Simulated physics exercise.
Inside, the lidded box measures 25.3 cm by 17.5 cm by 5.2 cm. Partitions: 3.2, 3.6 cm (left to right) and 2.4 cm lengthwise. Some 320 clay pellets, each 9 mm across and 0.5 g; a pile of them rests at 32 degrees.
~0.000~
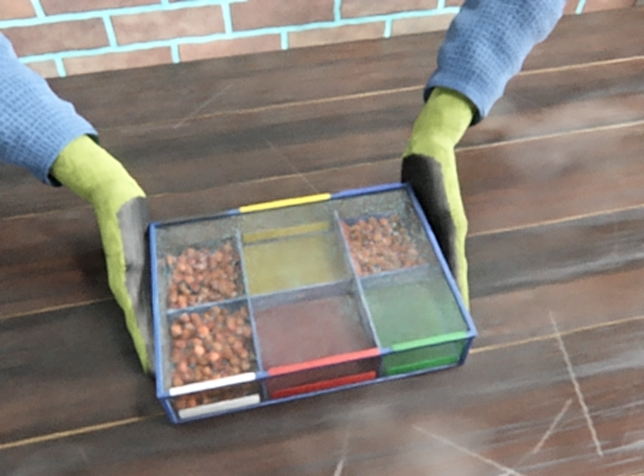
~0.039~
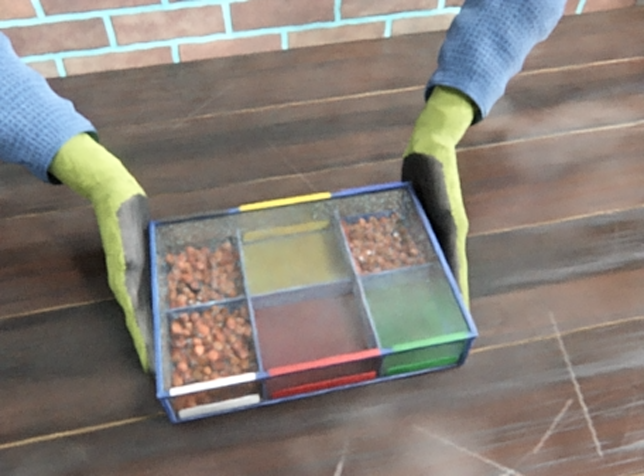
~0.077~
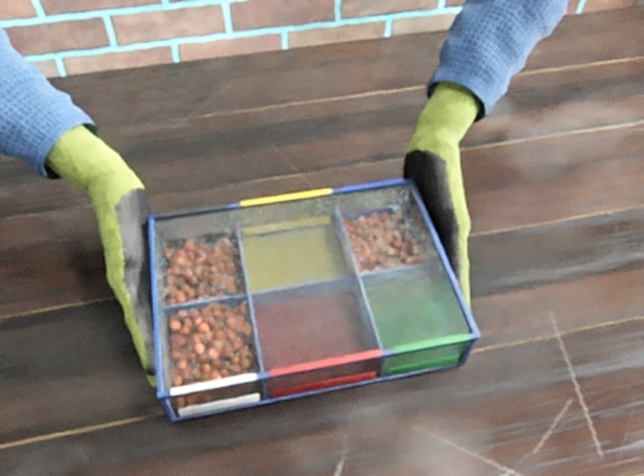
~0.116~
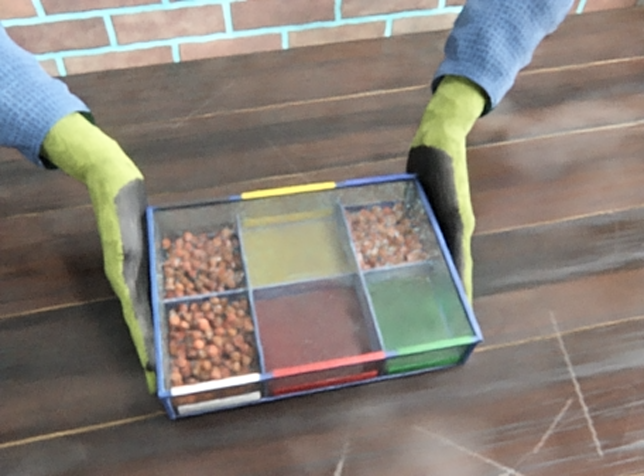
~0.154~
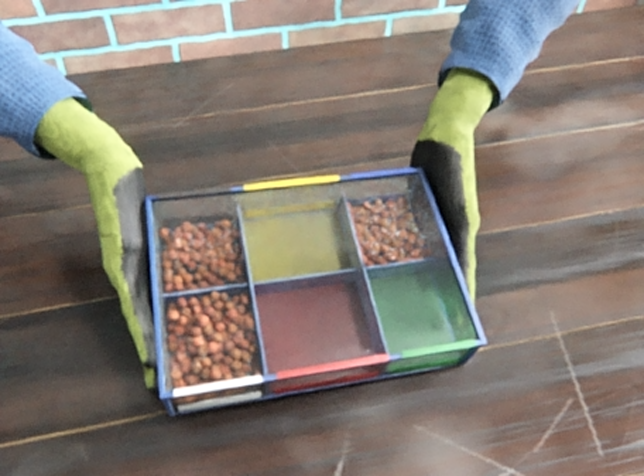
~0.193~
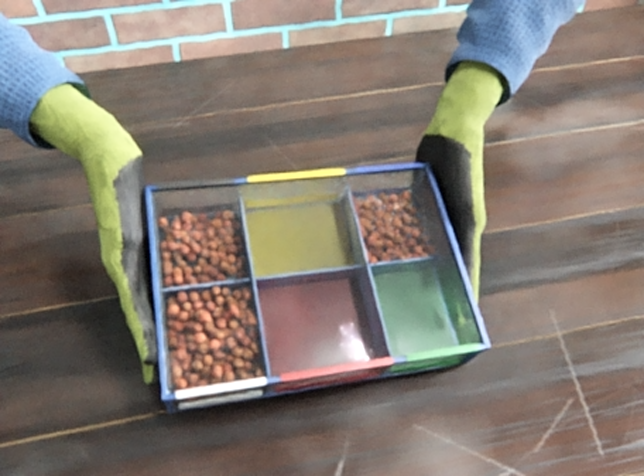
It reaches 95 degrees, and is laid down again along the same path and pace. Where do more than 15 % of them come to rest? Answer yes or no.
Red compartment: Yes; blue compartment: No; green compartment: Yes; yellow compartment: No; white compartment: Yes; black compartment: No.
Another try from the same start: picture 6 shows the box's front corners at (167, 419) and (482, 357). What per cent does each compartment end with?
Red 10; blue 5; green 25; yellow 0; white 60; black 0.
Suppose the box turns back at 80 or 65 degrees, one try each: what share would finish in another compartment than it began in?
About 35 and 10 per cent.
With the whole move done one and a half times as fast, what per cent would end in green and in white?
Green 25; white 45.
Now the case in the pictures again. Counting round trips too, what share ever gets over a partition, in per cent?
About 55 per cent.
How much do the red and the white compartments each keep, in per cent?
Red 20, white 45.
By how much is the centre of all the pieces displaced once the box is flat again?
About 7.5 cm.
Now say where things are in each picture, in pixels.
In the first picture, box tilt 0 degrees, front corners at (163, 393) and (470, 333); blue 30 %, white 45 %, black 25 %.
In the second picture, box tilt 1 degrees, front corners at (163, 393) and (471, 333).
In the third picture, box tilt 3 degrees, front corners at (163, 393) and (473, 335).
In the fourth picture, box tilt 6 degrees, front corners at (164, 393) and (476, 337), lowest corner right front.
In the fifth picture, box tilt 10 degrees, front corners at (166, 393) and (480, 341), lowest corner right front.
In the sixth picture, box tilt 15 degrees, front corners at (168, 395) and (484, 344), lowest corner right front; blue 30 %, white 45 %, black 25 %. Its pace works out near 110 degrees a second.
After 0.98 s, tilt 95 degrees; red 5 %, blue 20 %, green 10 %, white 45 %, black 20 %.
After 1.50 s, tilt 43 degrees; red 20 %, blue 5 %, green 30 %, white 45 %.
Then, at 2.09 s, tilt 0 degrees; red 20 %, blue 5 %, green 30 %, white 45 %.
By 2.6 s all is still; red 20 %, blue 5 %, green 30 %, yellow 0 %, white 45 %, black 0 %.
